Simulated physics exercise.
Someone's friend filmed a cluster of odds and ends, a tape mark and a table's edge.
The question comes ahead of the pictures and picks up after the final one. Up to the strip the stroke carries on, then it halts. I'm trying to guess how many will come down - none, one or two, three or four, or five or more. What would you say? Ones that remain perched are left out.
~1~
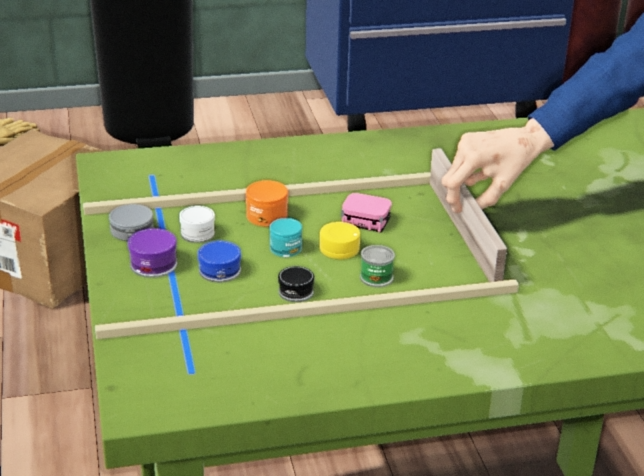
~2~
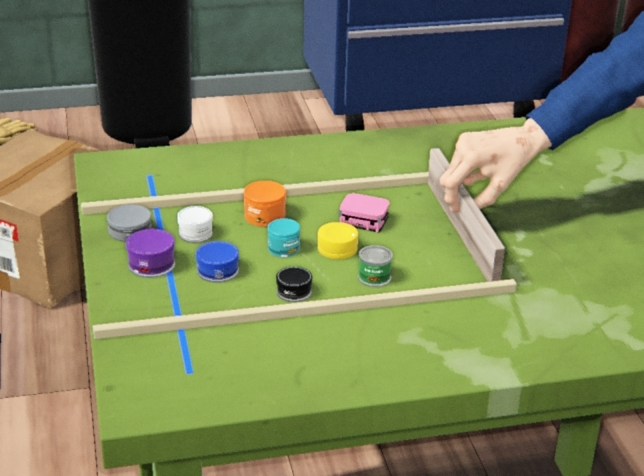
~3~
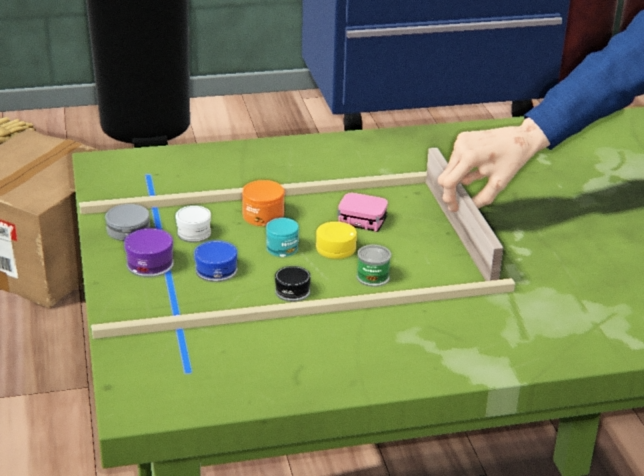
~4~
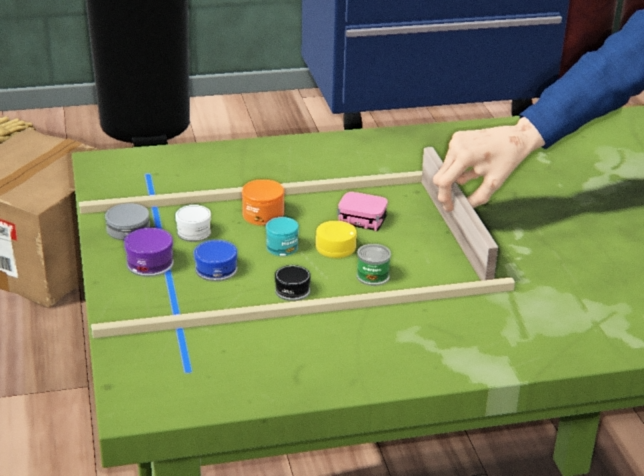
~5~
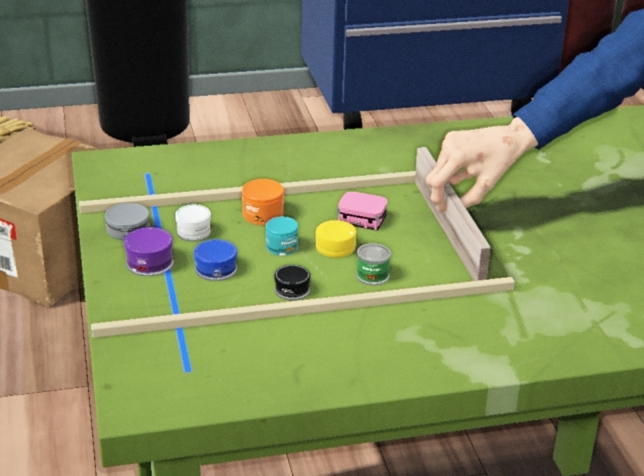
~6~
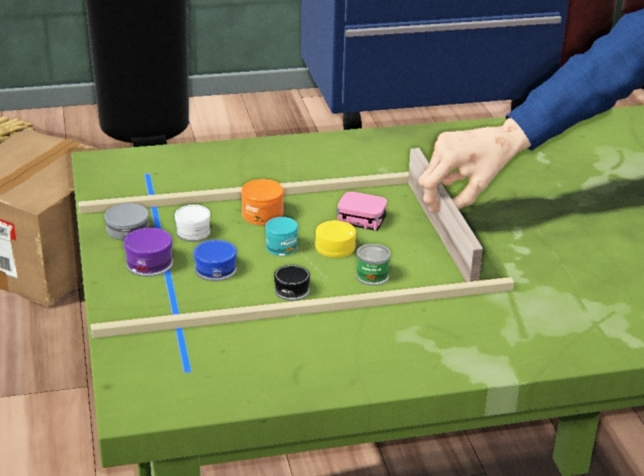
Well, what drops off the end works out to one or two of them.
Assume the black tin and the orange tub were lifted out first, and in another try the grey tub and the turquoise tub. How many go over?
First try 2, second try 0.
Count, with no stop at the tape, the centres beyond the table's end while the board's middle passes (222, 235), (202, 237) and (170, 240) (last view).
Middles past end - pos 1: 0, pos 2: 0, pos 3: 1.
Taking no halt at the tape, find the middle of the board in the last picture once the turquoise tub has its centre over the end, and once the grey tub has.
When the turquoise tub crosses, the middle is near (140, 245); when the grey tub crosses, near (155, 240).
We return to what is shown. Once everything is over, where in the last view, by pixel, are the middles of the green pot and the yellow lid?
About (155, 282), and about (146, 260).
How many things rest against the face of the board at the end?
It ends up touching 5.
Soon after, none off yet; grey tub at rest near (127, 222); purple tin at rest near (149, 252); white pot at rest near (193, 223).
After that, none off yet; grey tub moving near (117, 221); purple tin displaced a little near (121, 255); white pot displaced about its own width near (148, 229).
In the end, the number that fall off is one or two; gone, purple tin.
